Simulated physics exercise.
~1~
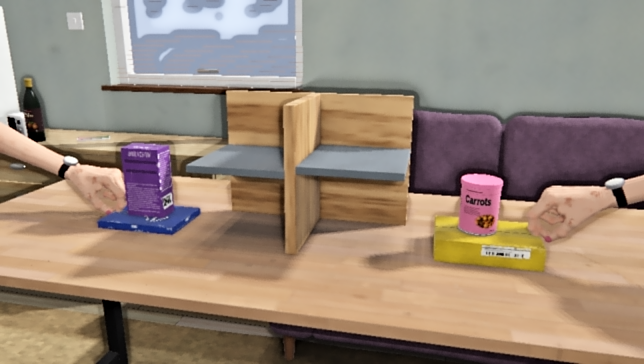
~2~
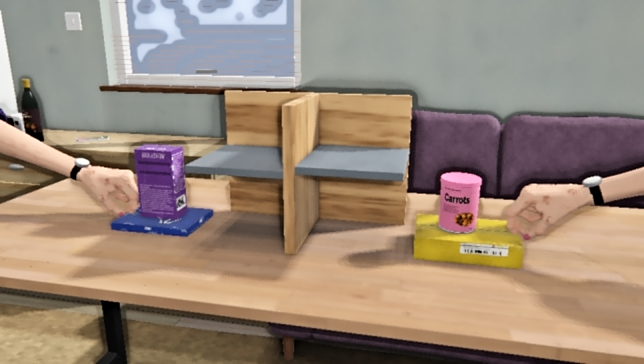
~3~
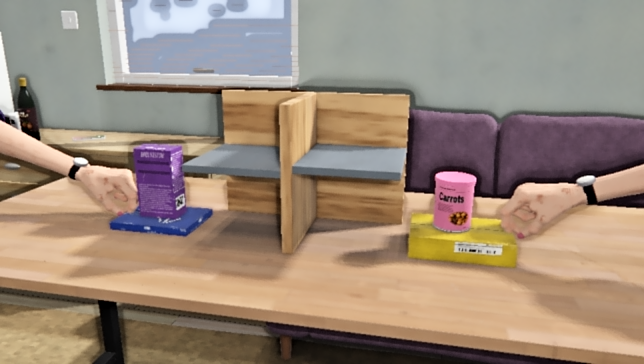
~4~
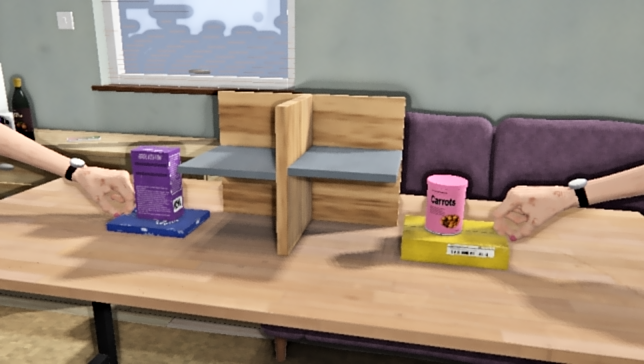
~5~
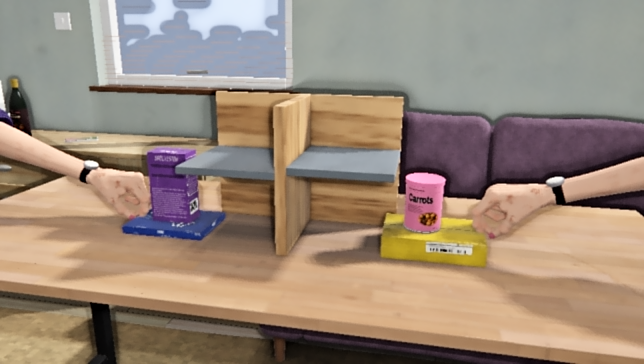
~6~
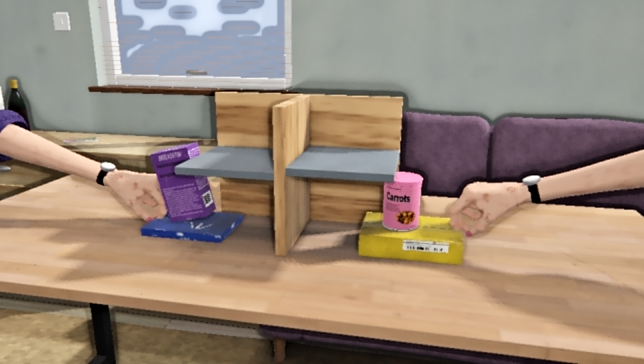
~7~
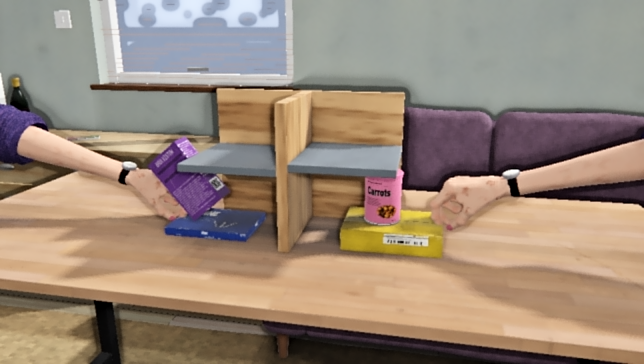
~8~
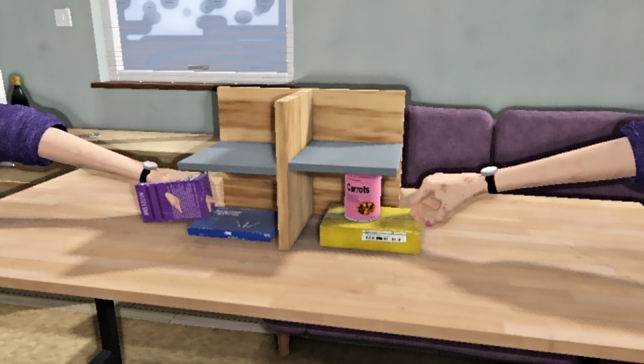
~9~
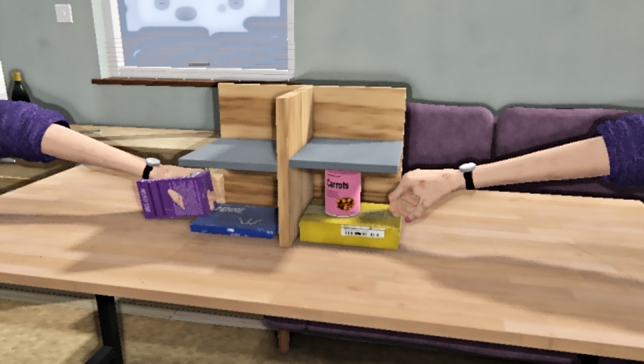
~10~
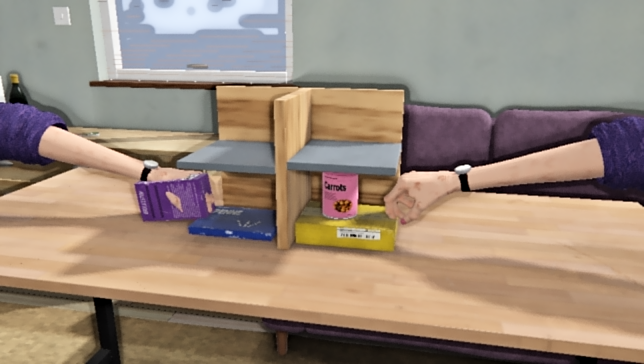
In the video, two hands push a blue packet carrying a purple carton and a yellow box carrying a pink tin inward beneath a stand's gray shelves; the carton hits the left shelf and tips onto its side, while the tin slides under the right one upright.
